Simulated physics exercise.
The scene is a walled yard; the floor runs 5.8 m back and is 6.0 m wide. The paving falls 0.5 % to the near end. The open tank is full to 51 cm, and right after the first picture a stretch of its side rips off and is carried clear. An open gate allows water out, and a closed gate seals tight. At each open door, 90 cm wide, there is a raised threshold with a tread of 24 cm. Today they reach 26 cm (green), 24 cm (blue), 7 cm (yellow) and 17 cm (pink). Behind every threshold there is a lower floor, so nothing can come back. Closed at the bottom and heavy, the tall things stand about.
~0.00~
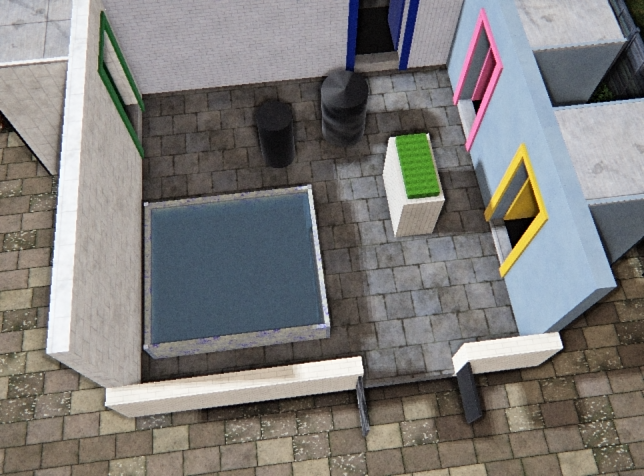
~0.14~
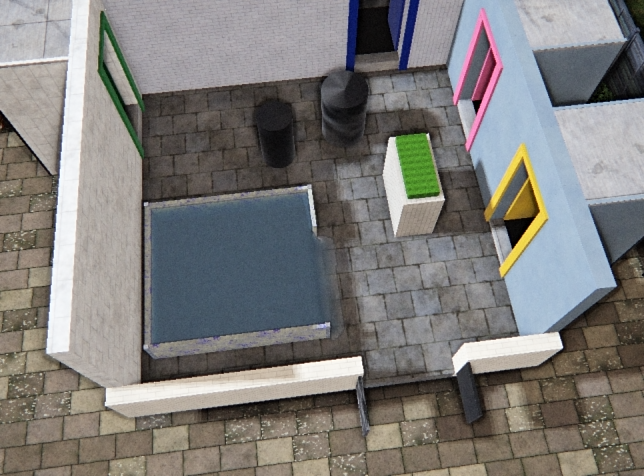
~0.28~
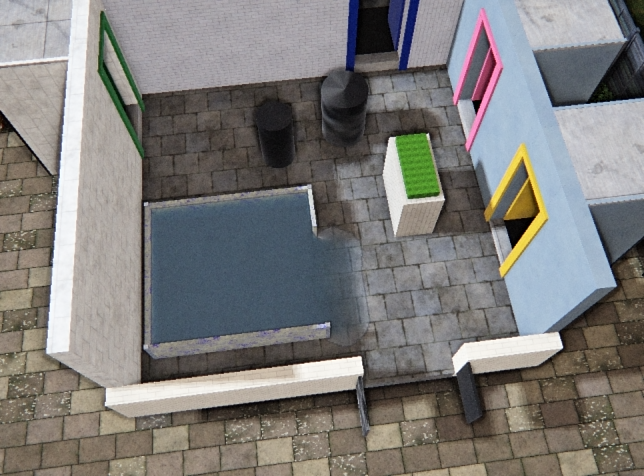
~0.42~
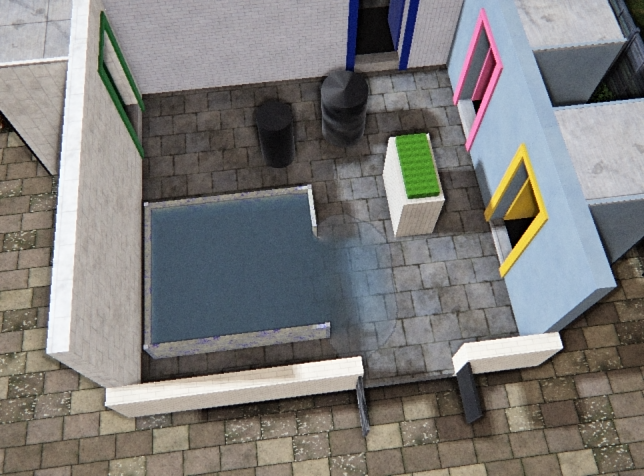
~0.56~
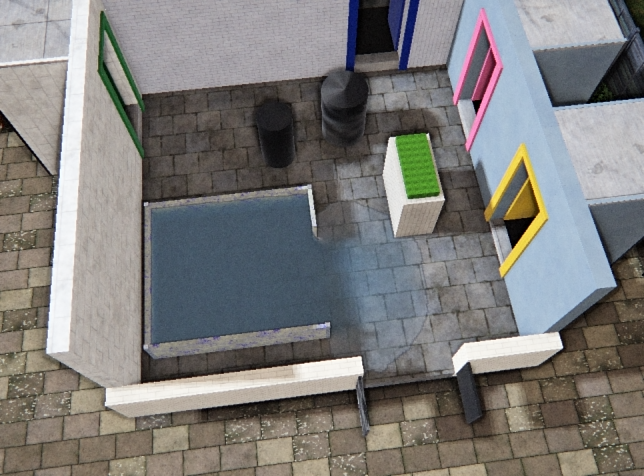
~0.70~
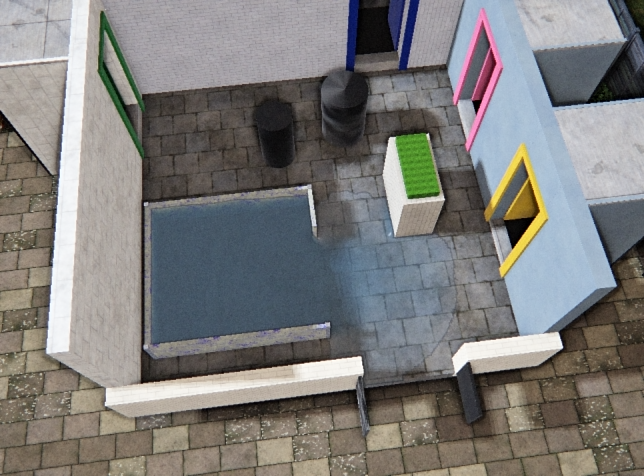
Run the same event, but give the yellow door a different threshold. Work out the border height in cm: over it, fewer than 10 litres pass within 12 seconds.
Border at about 28 cm.
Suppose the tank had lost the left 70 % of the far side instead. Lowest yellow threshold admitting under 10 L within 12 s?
Then it needs around 4.5 cm.
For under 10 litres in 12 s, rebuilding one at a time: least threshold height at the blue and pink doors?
Close to 10.5 cm (blue) and close to 6.5 cm (pink).
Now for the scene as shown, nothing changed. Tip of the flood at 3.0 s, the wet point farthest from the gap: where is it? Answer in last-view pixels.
Around (372, 72).
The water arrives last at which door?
I'd say the green one.
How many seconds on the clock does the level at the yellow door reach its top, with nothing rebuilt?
The depth peaks at about 2.8 seconds.
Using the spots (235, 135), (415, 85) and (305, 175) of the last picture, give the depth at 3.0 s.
That's 0, 0 and 2 cm, in the order given.
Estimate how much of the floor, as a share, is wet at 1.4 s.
Roughly 30 percent of the floor.
After 1.4 s water covers 30 % of the floor, deepest (28 cm) near (333, 316); 14 cm at the yellow door, 20 litres in over its 7 cm threshold.
After 3.0 s water covers 40 % of the floor, deepest (31 cm) near (521, 348); 27 cm at the yellow door, 224 litres in over its 7 cm threshold.
After 12.0 s water covers 90 % of the floor, deepest (8 cm) near (452, 94); 6 cm at the yellow door, 478 litres in over its 7 cm threshold.
At the yellow door as built, the water arrived by 1.0 s and peaked near 28 cm at 2.8 s.
With a threshold of 23.5 cm, 41 litres would have come in within the 12 s; with 32 cm, 2 litres. So under 10 litres takes about 28 cm.
